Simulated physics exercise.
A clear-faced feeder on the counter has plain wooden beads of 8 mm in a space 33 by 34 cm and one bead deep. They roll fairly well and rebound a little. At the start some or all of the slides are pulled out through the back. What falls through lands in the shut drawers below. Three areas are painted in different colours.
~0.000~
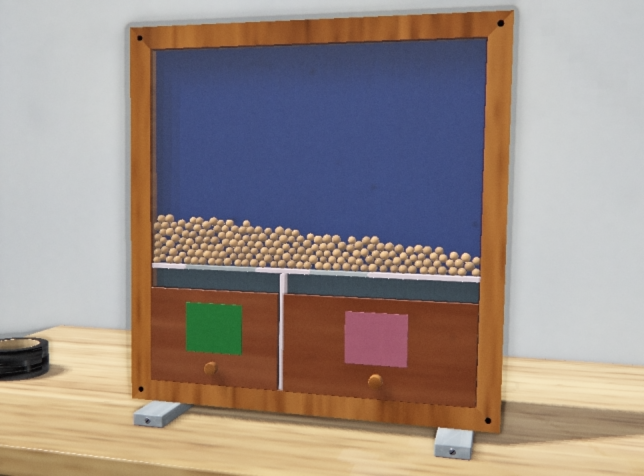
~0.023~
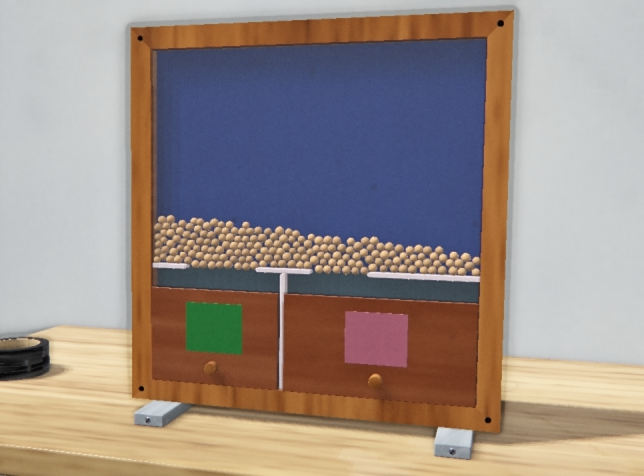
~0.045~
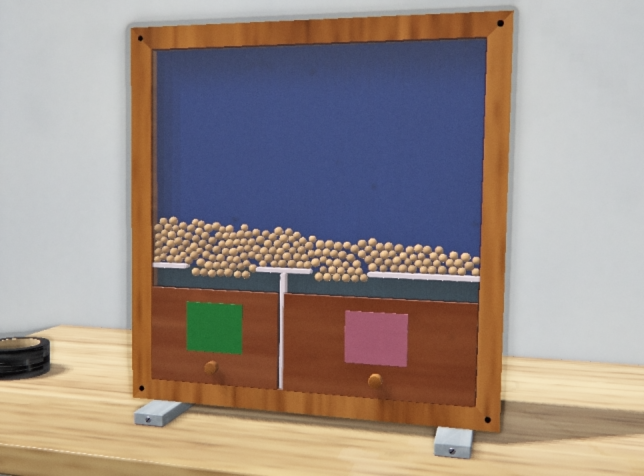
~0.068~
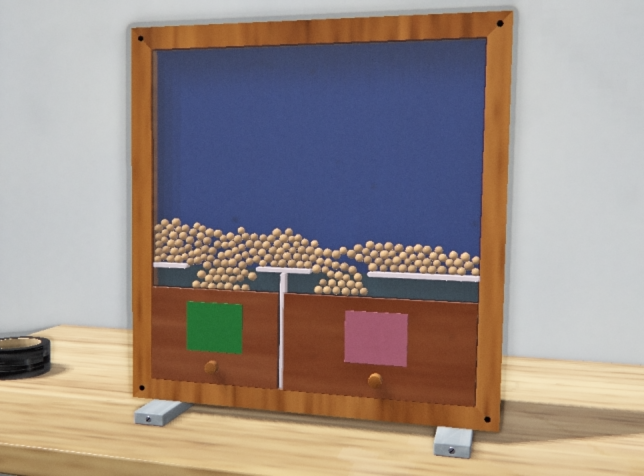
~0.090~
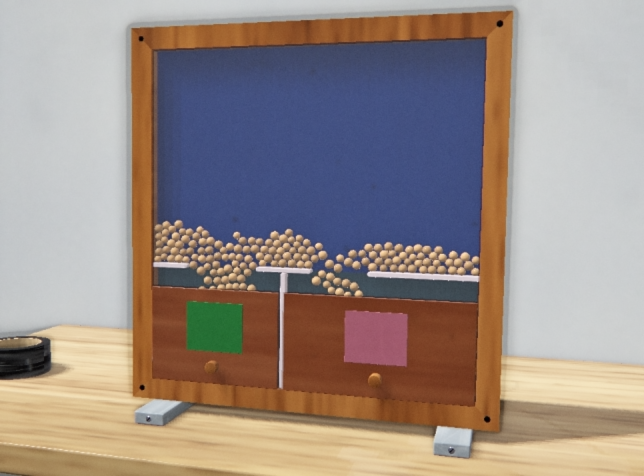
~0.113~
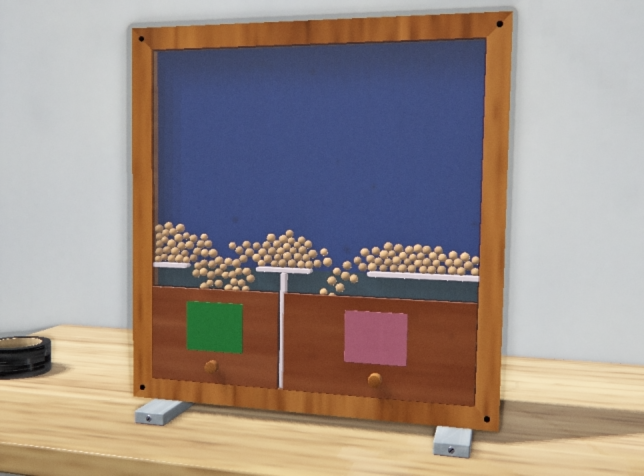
A wooden-framed, clear-fronted feeder stands on a pale wood counter against a light grey wall, seen from the front at a slight angle by a still camera. Tan beads lie in a low layer before a blue back, above brown drawers marked with a green square left and a pink one right. Two gaps open in the white shelf, and beads drop through both, leaving hollows in the layer.
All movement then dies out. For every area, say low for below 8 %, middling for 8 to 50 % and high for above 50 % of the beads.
Pink: Middling; blue: Middling; green: Middling.
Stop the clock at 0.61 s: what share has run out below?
Some 70 per cent.
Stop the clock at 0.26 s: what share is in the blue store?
About 40 per cent.
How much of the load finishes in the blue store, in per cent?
Roughly 30 per cent.
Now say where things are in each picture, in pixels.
About 190 beads; load centre (286, 247); pink (376, 339), blue (312, 69), green (214, 328); slides (183, 266) to (262, 270), (307, 272) to (373, 275), in the first picture.
In the second picture, 2 of 2 slides gone; load centre (286, 247); 0 out.
Load centre (287, 257); 13 out, in the third picture.
Load centre (287, 256); 34 out, in the fourth picture.
Load centre (287, 256); 53 out, in the fifth picture.
Load centre (287, 256); 70 out, in the sixth picture.
After 0.26 s, 60 % are out; pink 20 %, blue 40 %, green 40 %.
After 0.61 s, 70 % are out; pink 25 %, blue 30 %, green 45 %.
After 1.31 s, 70 % are out; pink 25 %, blue 30 %, green 45 %.
Settled by 1.5 s, 70 % are out; pink 25 %, blue 30 %, green 45 %.
